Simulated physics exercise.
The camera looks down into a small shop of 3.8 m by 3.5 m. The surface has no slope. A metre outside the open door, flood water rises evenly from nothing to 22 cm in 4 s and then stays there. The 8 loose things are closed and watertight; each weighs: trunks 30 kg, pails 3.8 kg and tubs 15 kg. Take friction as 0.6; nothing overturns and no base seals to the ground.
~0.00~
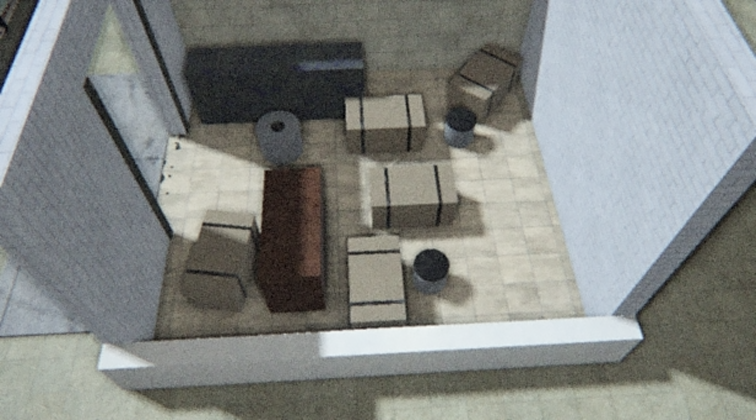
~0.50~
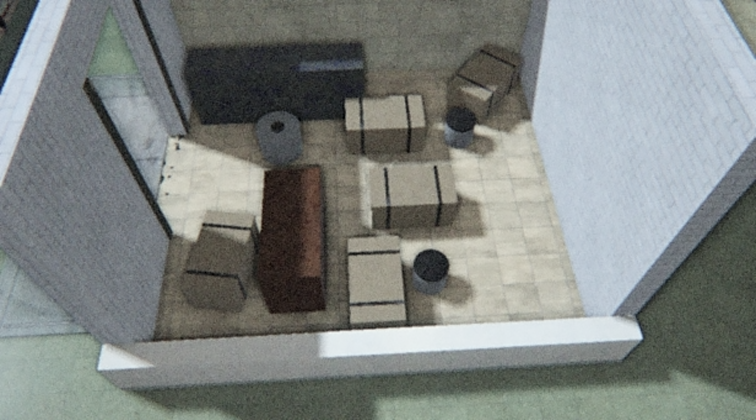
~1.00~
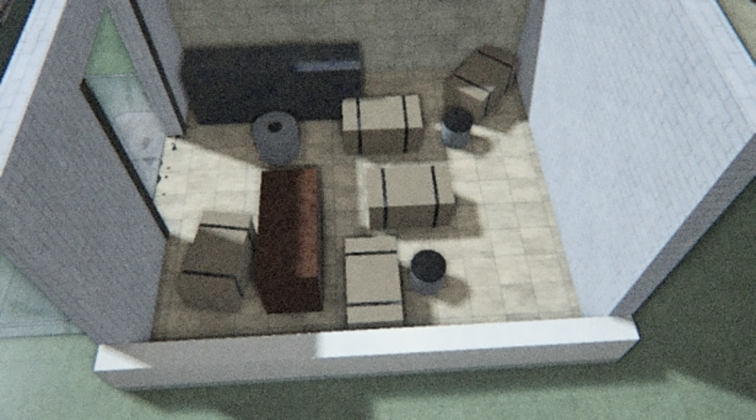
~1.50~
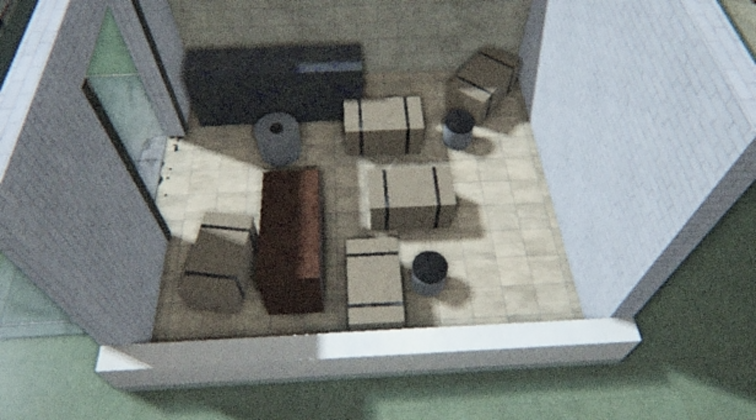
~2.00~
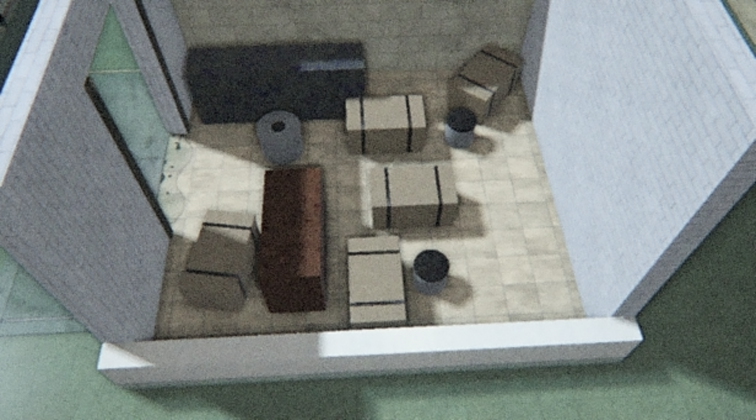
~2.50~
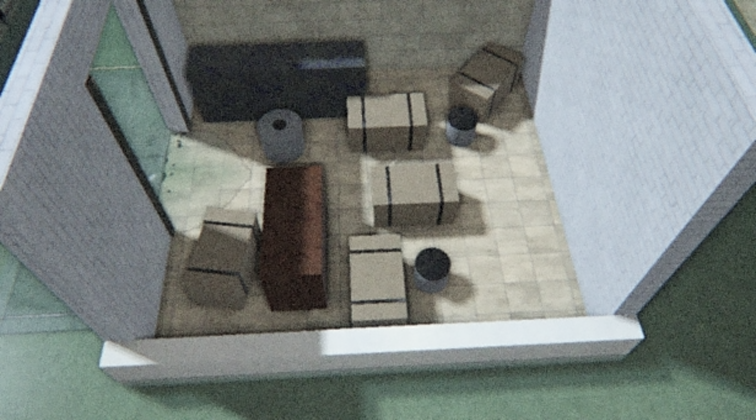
A small walled shop holding strapped boxes, a reddish-brown chest and a few round tubs sat still while greenish water spread outside, then crept through the open door on the left across the floor.
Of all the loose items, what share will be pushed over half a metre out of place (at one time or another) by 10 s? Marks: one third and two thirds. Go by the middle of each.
It is from one to two thirds.
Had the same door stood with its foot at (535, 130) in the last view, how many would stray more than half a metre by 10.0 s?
Then 5.
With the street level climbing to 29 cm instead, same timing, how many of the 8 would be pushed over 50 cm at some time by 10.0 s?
In that case 7 of them.
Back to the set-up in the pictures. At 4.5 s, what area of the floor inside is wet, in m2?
Roughly 4.0 m2.
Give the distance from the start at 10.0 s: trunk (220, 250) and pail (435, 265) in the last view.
In that order: 40 cm, 40 cm.
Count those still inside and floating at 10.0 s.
8 of them.
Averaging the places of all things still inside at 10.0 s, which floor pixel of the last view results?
Near (420, 224).
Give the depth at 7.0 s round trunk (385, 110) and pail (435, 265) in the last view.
Roughly 8 and 4 cm.
After 3.5 s 0 of 8 are over 50 cm from their spots; 0 afloat.
After 4.5 s 0 of 8 are over 50 cm from their spots; 0 afloat.
After 7.0 s 4 of 8 are over 50 cm from their spots; 2 afloat.
After 10.0 s 4 of 8 are over 50 cm from their spots, and 4 have been at some point; 8 afloat.
